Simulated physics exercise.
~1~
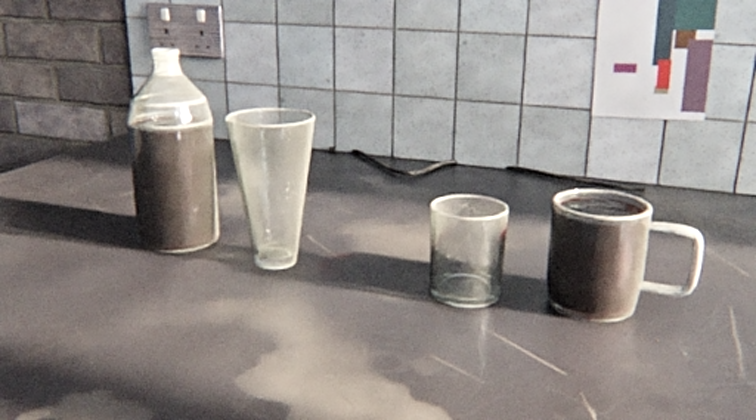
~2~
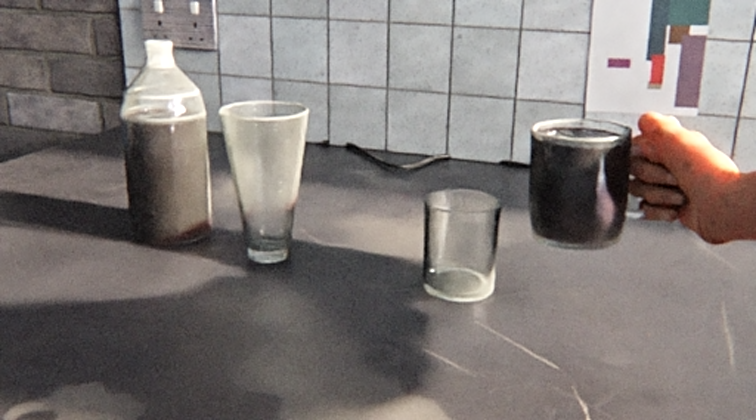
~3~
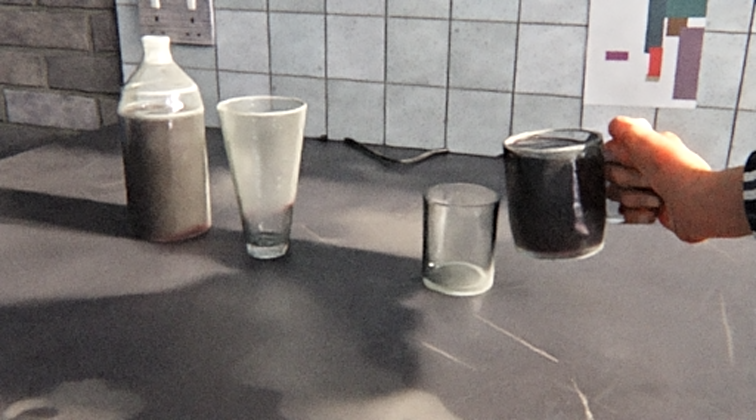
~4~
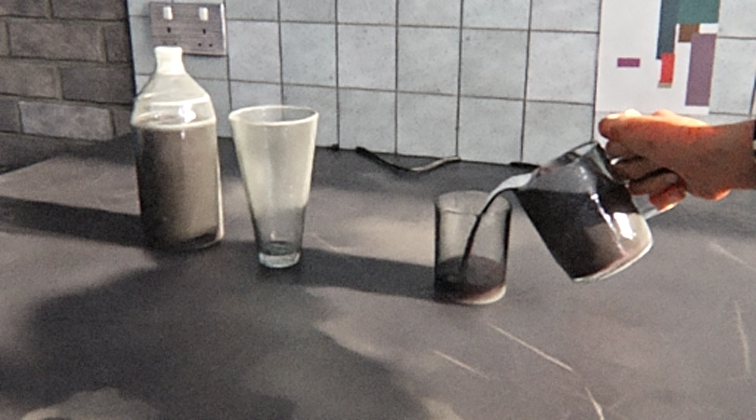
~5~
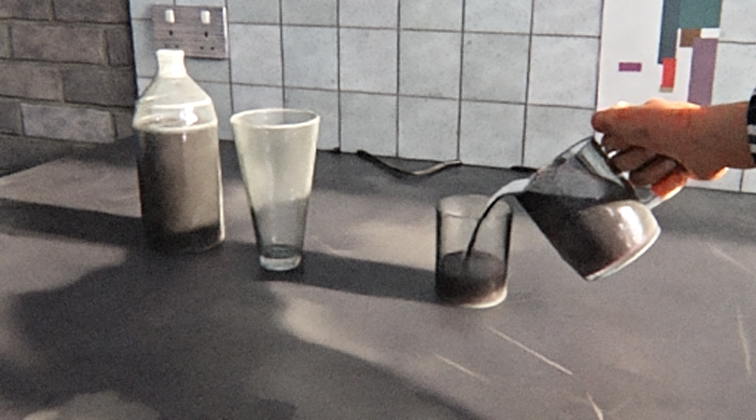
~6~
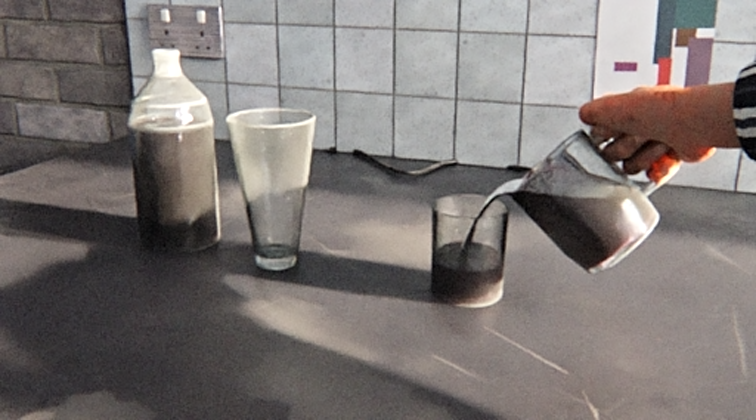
A glass mug of dark red wine stands at the right of a dark grey worktop, seen from slightly above against pale tiles and dark brick. To its left are an empty tumbler, an empty flared glass and a partly filled bottle. A hand lifts the mug, moves it left and tilts it, pouring wine into the tumbler, whose level rises, while the view shifts slightly.
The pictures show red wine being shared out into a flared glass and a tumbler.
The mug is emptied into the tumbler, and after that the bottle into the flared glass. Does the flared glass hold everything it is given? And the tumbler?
In order: The flared glass ends up brimming over, the tumbler ends up brimming over.
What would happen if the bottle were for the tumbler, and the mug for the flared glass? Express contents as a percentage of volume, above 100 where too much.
Taking them in order, that works out to 270 and 90 in a hundred.
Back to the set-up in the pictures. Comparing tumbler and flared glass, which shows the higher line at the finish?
The level ends higher in the flared glass.
A moment on, the tumbler is nearly full.
Further on, the tumbler is full to the brim and overflowed.
When it is over, the flared glass is full to the brim and overflowed; the tumbler is full to the brim and overflowed.
